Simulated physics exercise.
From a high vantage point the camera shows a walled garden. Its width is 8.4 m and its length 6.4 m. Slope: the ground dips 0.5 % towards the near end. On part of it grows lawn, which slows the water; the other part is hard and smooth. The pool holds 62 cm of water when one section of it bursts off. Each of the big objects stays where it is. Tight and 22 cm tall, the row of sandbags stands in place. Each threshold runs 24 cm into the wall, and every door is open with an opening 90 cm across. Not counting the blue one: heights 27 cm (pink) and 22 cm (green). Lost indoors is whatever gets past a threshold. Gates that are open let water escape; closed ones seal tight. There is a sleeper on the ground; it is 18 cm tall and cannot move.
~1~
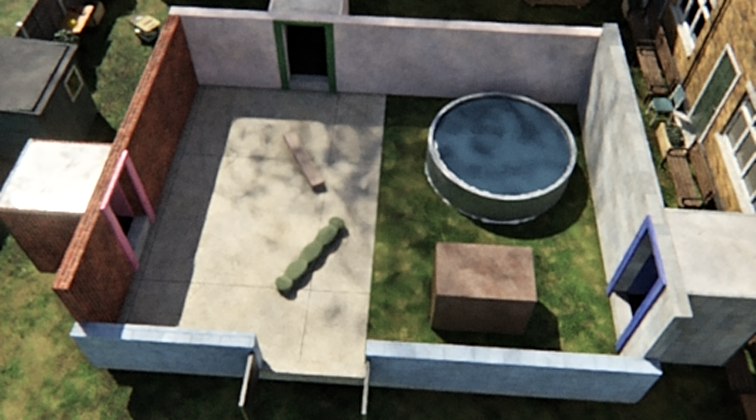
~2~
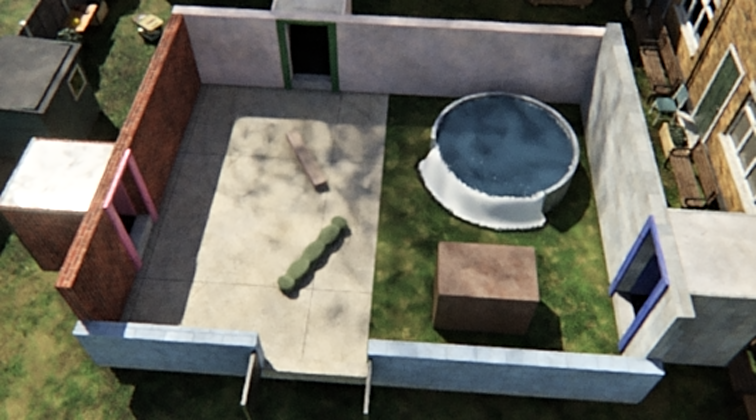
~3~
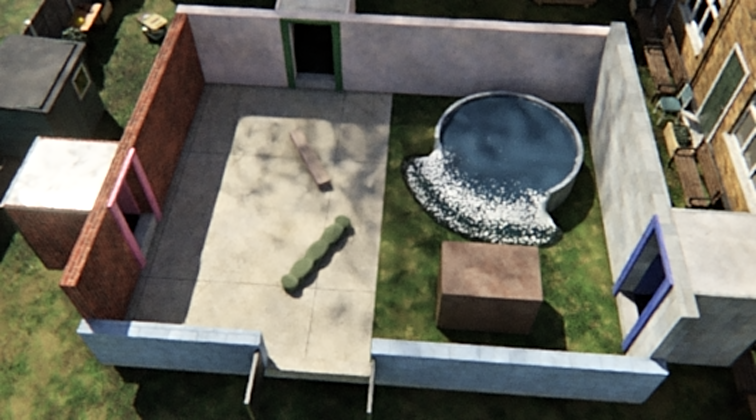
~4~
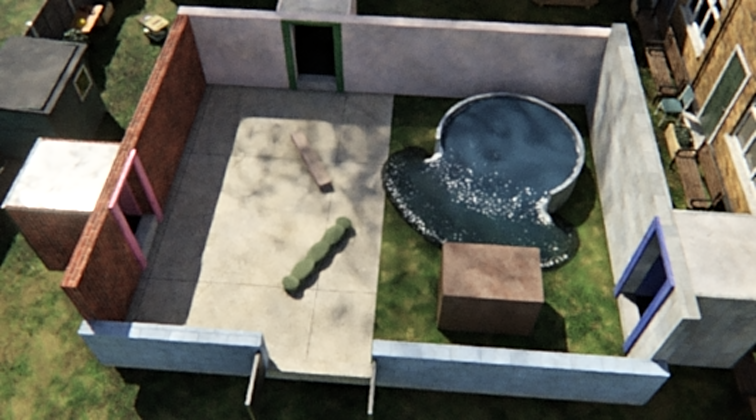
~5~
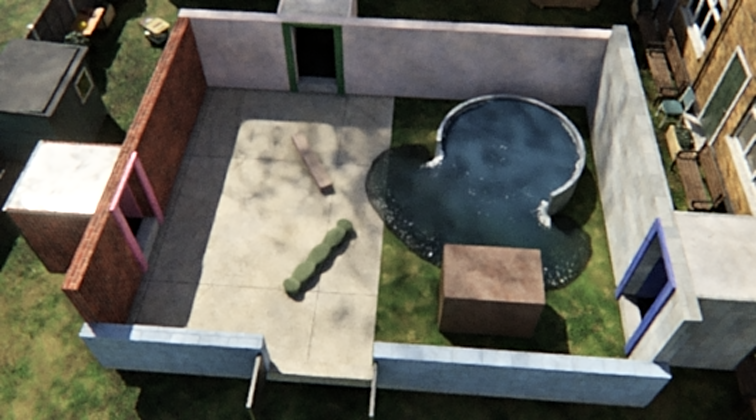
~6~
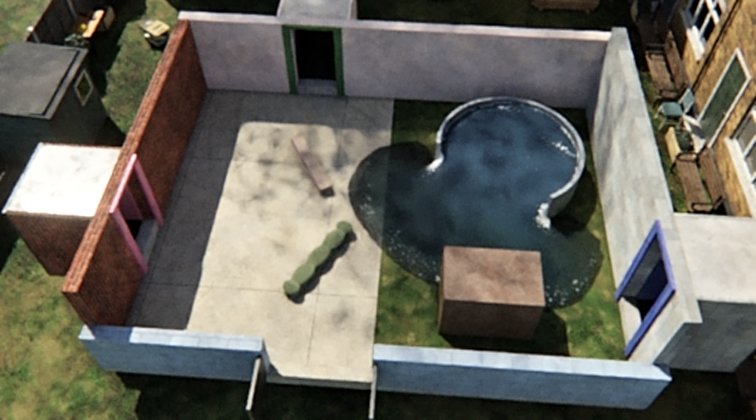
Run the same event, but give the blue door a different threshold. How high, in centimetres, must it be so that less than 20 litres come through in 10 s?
It must be about 12.5 cm high.
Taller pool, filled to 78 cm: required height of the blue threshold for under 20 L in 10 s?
Around 17 cm high.
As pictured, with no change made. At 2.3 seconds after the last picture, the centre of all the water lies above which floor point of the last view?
The balance point sits at roughly (443, 238).
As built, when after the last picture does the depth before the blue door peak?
The level tops out around 2.6 s.
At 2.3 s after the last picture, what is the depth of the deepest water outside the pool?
I'd put it near 26 cm.
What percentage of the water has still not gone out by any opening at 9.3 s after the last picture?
I'd estimate some 76 in a hundred.
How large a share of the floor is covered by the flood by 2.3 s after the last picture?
Roughly 65 percent.
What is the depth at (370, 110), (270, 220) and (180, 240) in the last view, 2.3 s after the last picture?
Close to 0, 3 and 2 cm deep.
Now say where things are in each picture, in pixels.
In the first frame, still water, 62 cm deep, in the pool at (501, 145); the blue door at (633, 289) is dry.
In the second frame, the front is at (538, 227), 0.3 m from the gap at (468, 203); 0.6 m2 of floor is wet, 62 cm left at the back.
In the third frame, the gap is at (471, 203), the front 0.7 m out at (543, 245); the back of the pool holds 62 cm.
In the fourth frame, the front is at a hidden place, 1.1 m from the gap at (472, 206); 4.3 m2 of floor is wet, 62 cm left at the back.
In the fifth frame, the front is at a hidden place, 1.5 m from the gap at (473, 208); 6.5 m2 of floor is wet, 62 cm left at the back.
In the sixth frame, the gap is at (472, 210), the front 1.8 m out at a hidden place; the back of the pool holds 58 cm; the blue door at (642, 294), 3.3 m from the gap, is still 0.9 m from the nearest water.
Then, 0.7 s after the last picture water covers 35 % of the floor, deepest (36 cm) near (477, 280); it has not reached the blue door.
Then, 2.3 s after the last picture water covers 65 % of the floor, deepest (26 cm) near (351, 238); 18 cm at the blue door, 0 litres in over its 19 cm threshold.
Then, 9.3 s after the last picture water covers 95 % of the floor, deepest (10 cm) near (119, 349); 8 cm at the blue door, 0 litres in over its 19 cm threshold.
At the blue door as built, the water peaked near 18 cm, 2.5 s after the last picture.
With a threshold of 11 cm, 32 litres would have come in within the 10 s; with 15 cm, 5 litres. So under 20 litres takes about 12.5 cm.
